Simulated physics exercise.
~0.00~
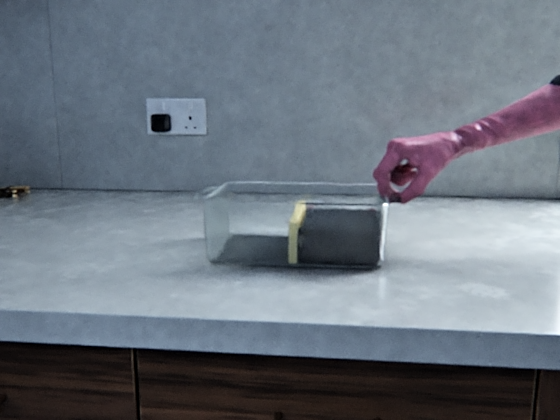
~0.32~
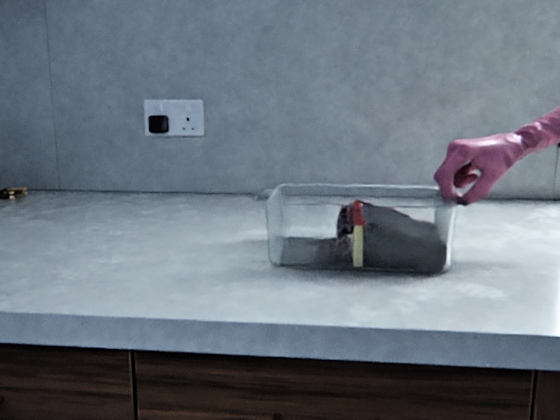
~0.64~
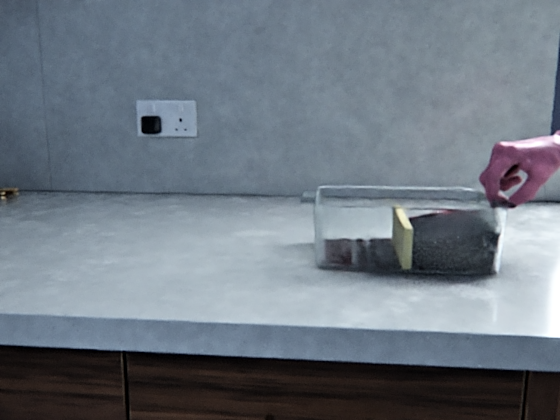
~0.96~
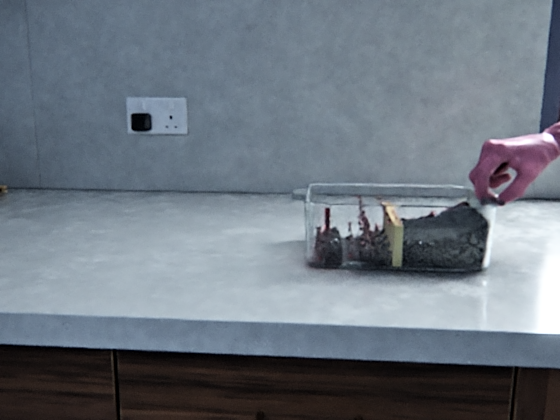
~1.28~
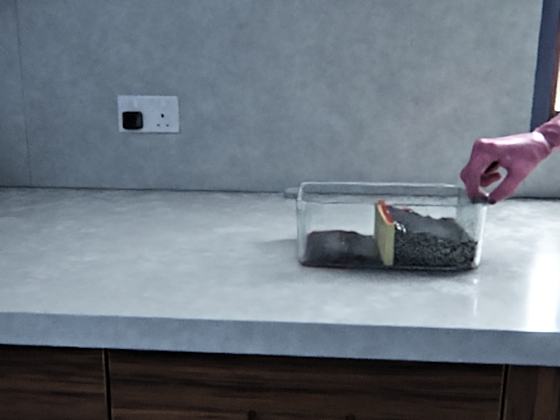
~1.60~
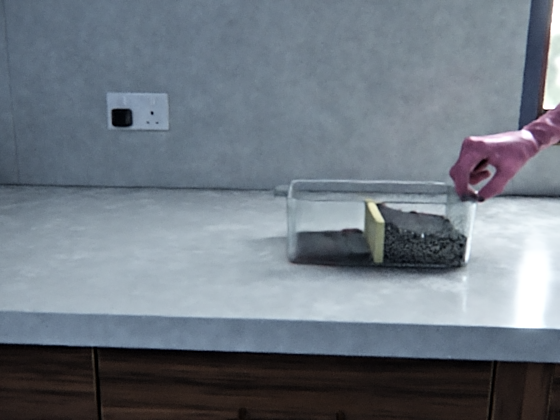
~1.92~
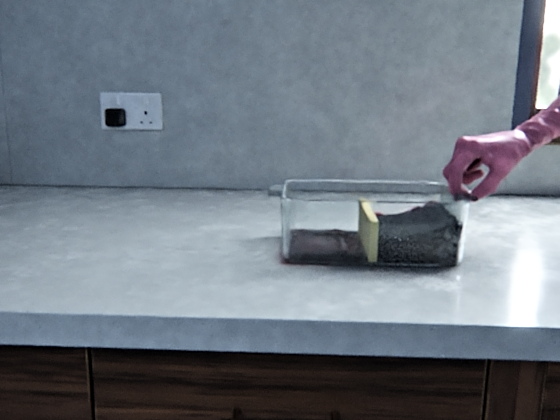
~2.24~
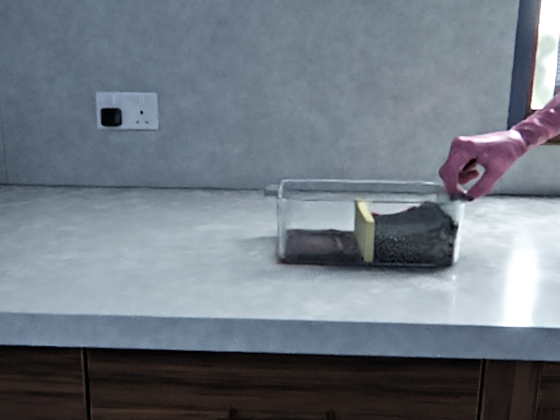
On a pale grey kitchen counter with dark wooden fronts below and a wall socket behind, a pink hand grips the right rim of a clear, two-part food box. A yellowish upright divider separates the dark contents, which fill the right part much higher than the left. The hand pulls the box to the right, and the dark liquid surges and slopes, with reddish splashes around the divider and in the left part. The box stops, and the liquid churns before settling. It ends with a shallow dark layer on the left, the fuller right part still uneven, and the hand holding the rim.
